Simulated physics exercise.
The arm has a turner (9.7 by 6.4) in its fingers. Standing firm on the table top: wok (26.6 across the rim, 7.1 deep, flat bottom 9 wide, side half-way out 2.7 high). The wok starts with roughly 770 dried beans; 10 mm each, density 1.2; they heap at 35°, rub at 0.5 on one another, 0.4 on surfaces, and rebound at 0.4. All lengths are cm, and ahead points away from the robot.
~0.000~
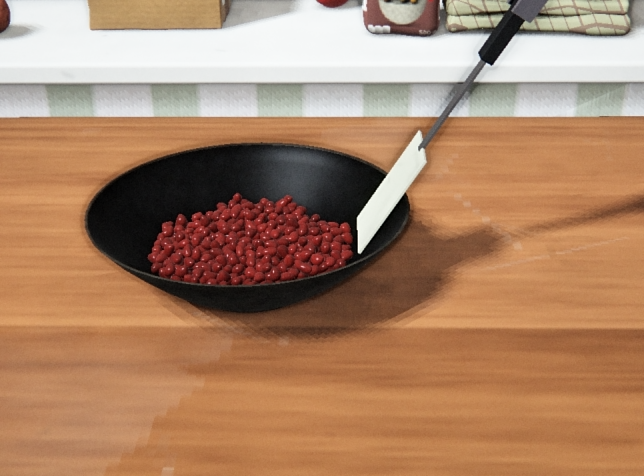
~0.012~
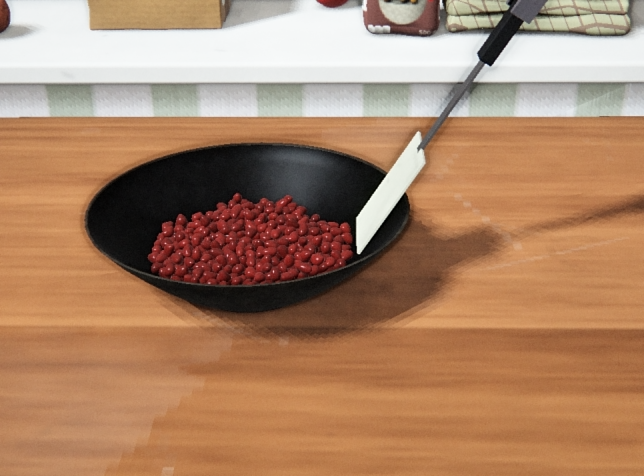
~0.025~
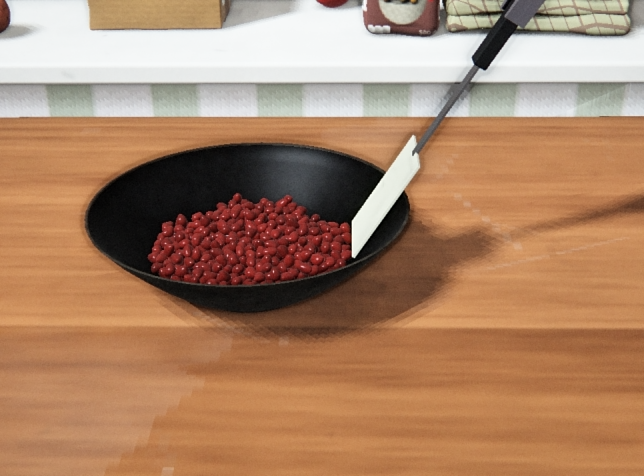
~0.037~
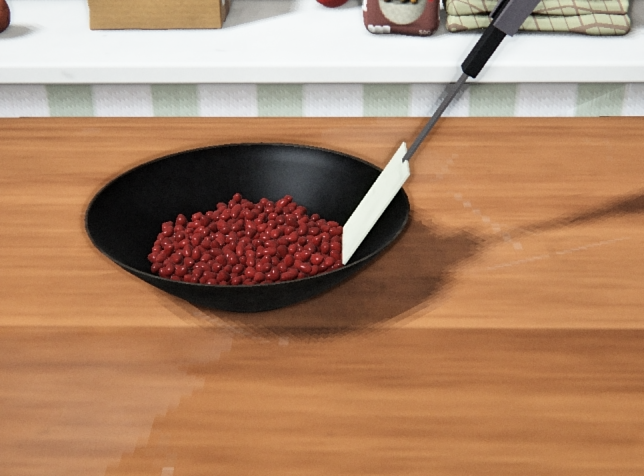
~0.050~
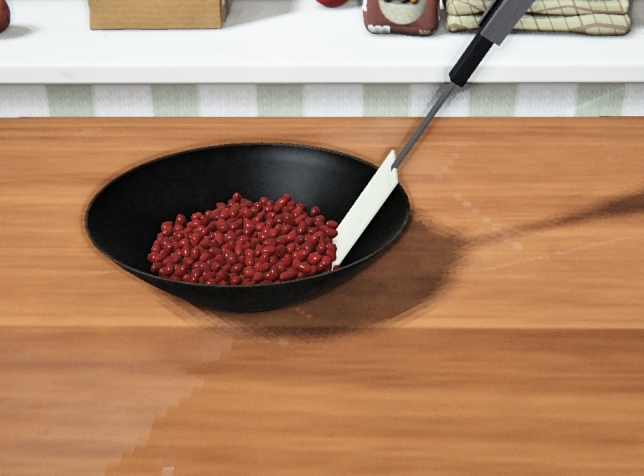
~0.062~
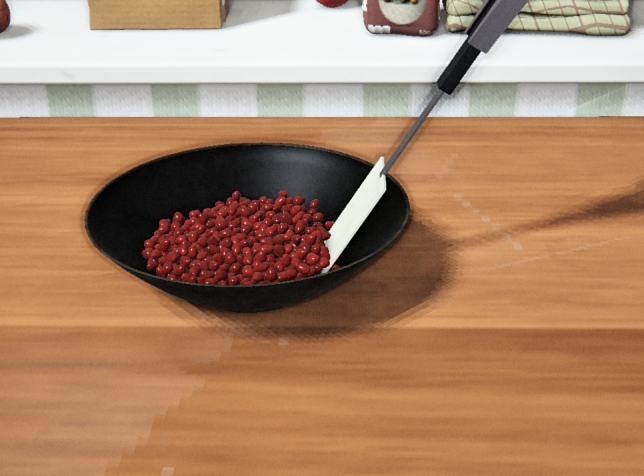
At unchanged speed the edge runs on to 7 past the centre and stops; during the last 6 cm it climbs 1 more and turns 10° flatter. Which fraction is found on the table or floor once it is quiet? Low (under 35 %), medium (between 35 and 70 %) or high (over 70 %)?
Answer: Low; under 35 % of the dried beans finish on the table or floor.
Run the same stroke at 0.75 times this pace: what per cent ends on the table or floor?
Some 5 per cent.
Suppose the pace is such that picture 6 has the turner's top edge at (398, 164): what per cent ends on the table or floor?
About 5 per cent.
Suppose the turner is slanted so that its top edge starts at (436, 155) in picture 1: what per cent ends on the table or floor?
Some 15 per cent.
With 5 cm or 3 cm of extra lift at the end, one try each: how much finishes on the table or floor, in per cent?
Some 20 and 20 per cent.
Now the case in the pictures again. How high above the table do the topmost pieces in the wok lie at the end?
Roughly 8.0 cm.
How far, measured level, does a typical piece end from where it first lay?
About 6 cm.
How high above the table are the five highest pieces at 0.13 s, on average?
About 6 cm.
By 0.13 s, sloping 58°, highest piece 6 above the table; 773 in the wok.
By 0.19 s, sloping 54°, highest piece 8 above the table; 772 in the wok, 1 on the blade or in flight.
By 0.42 s, sloping 48°, highest piece 8 above the table; 626 in the wok, 125 on the table or floor, 22 on the blade or in flight.
By 1.47 s, sloping 48°, highest piece 8 above the table; 623 in the wok, 150 on the table or floor.
Final count, 623 in the wok, 150 on the table or floor. That is 19 % on the table or floor.
